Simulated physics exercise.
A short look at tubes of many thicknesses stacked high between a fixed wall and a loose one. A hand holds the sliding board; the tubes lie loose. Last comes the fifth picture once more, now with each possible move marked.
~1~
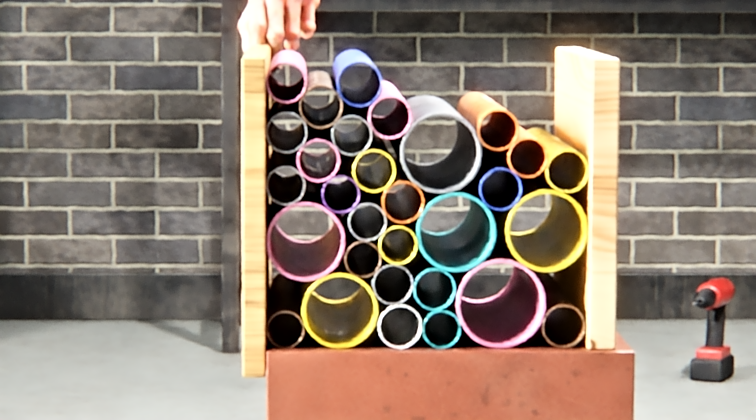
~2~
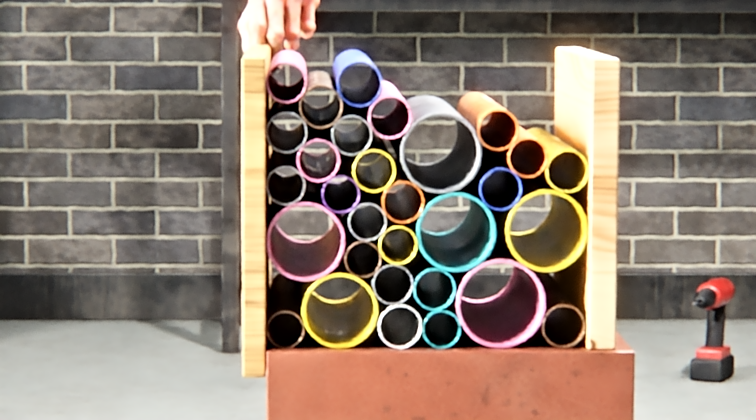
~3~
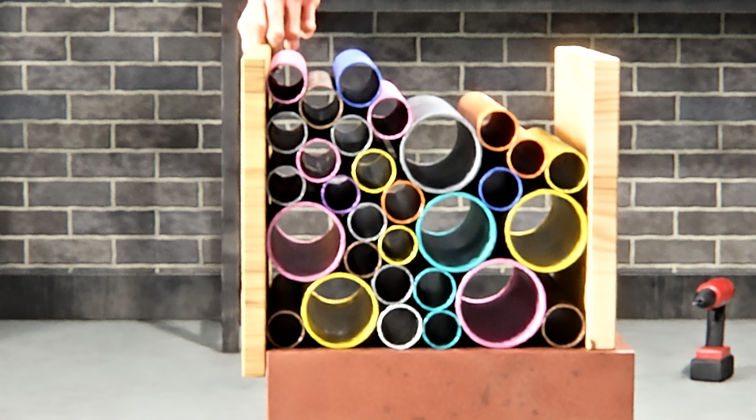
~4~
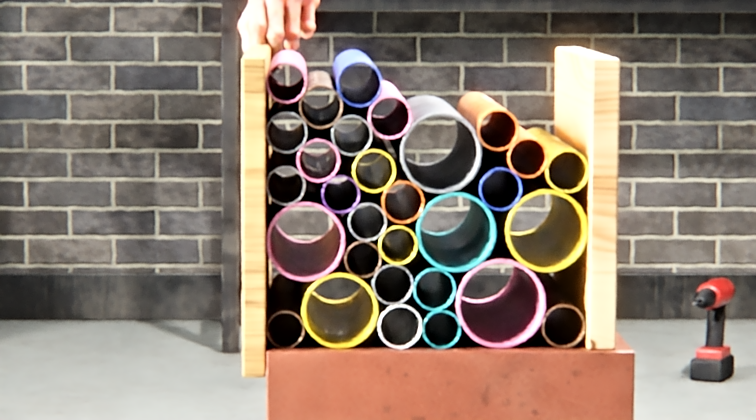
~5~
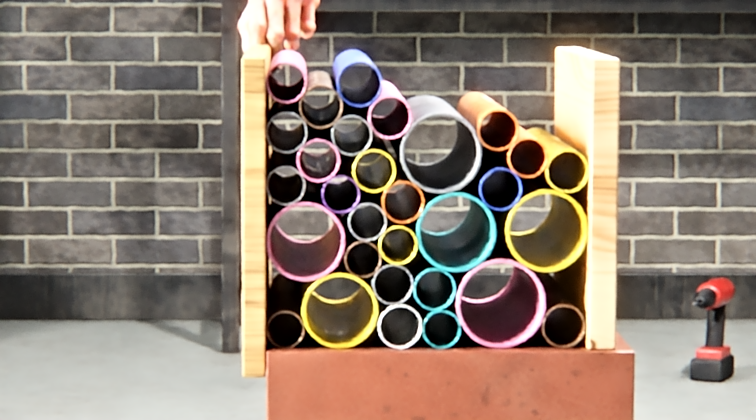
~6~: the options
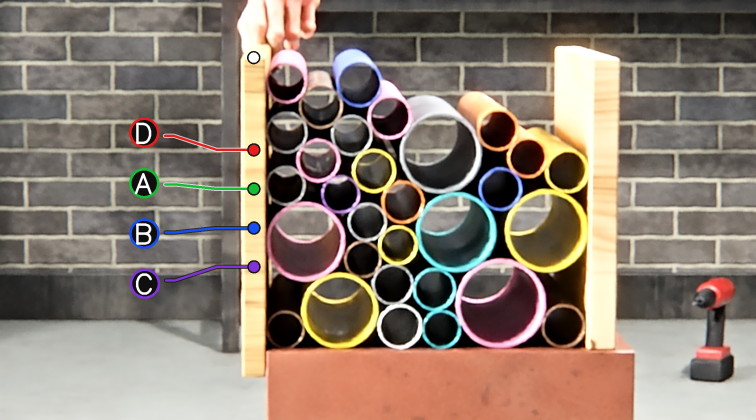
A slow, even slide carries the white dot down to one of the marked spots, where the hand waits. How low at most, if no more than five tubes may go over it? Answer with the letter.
Mark A is as low as it can go.
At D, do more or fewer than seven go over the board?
At D, fewer than seven.
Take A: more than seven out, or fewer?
At A, fewer than seven.
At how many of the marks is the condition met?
The number is two.
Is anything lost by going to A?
At A: Yes.
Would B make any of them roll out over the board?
At B: Yes.
On the copy, A at (254, 189); B at (254, 228); C at (254, 267); D at (254, 150); the white dot at (253, 58).
On A. First, top of the board (266, 122).
Then, top of the board (266, 188).
Finally, top of the board (266, 189), four out over the board.
By contrast, B more than five out over the board; C more than five out over the board; D one out over the board.
